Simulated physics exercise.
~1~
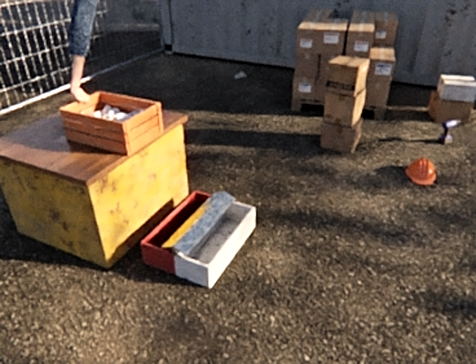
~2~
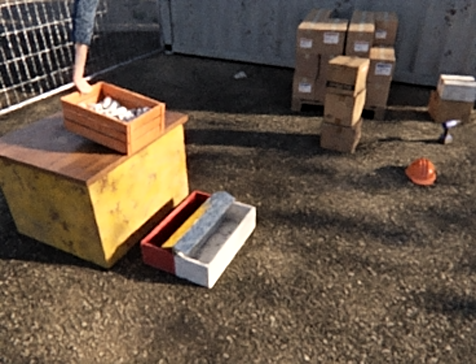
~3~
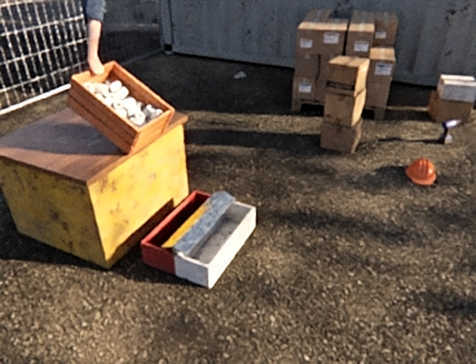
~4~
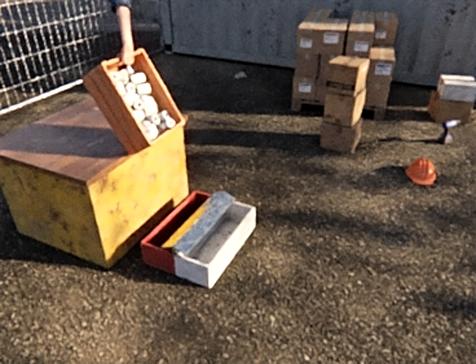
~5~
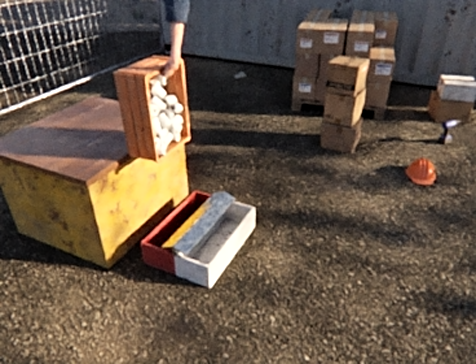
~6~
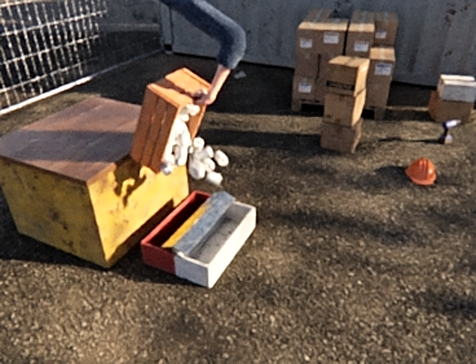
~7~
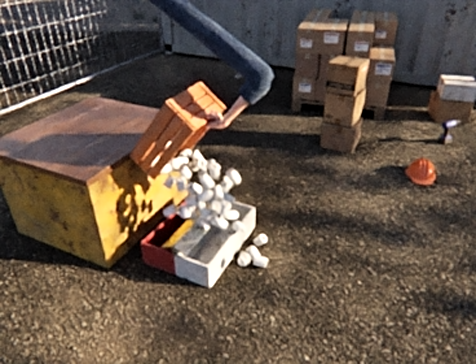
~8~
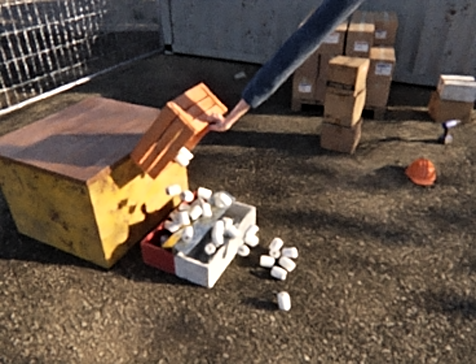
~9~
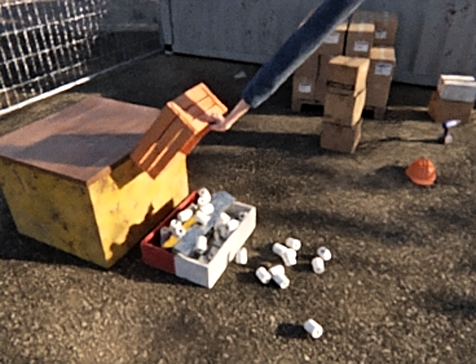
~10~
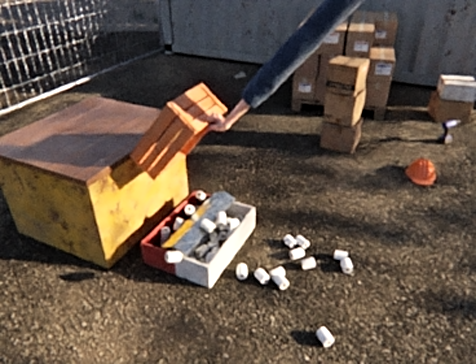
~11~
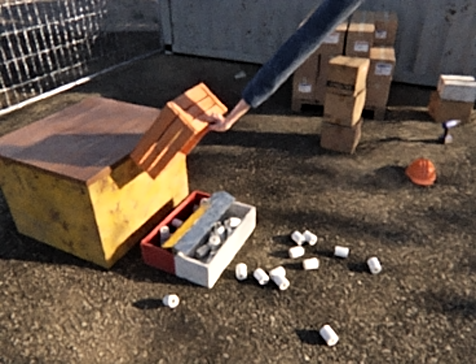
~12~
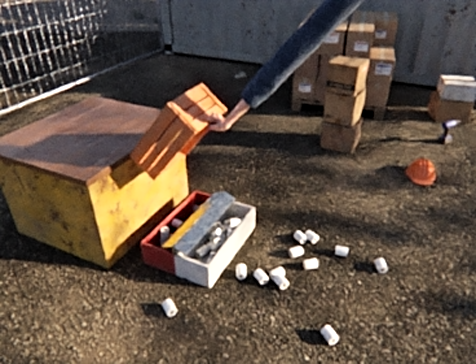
In this clip, a hand lifts and tilts an orange crate of white rolls at the edge of a yellow bench, spilling them toward a red bin and white trough below. Rolls settle in both containers while others scatter on the ground, and the emptied crate stays held tipped.
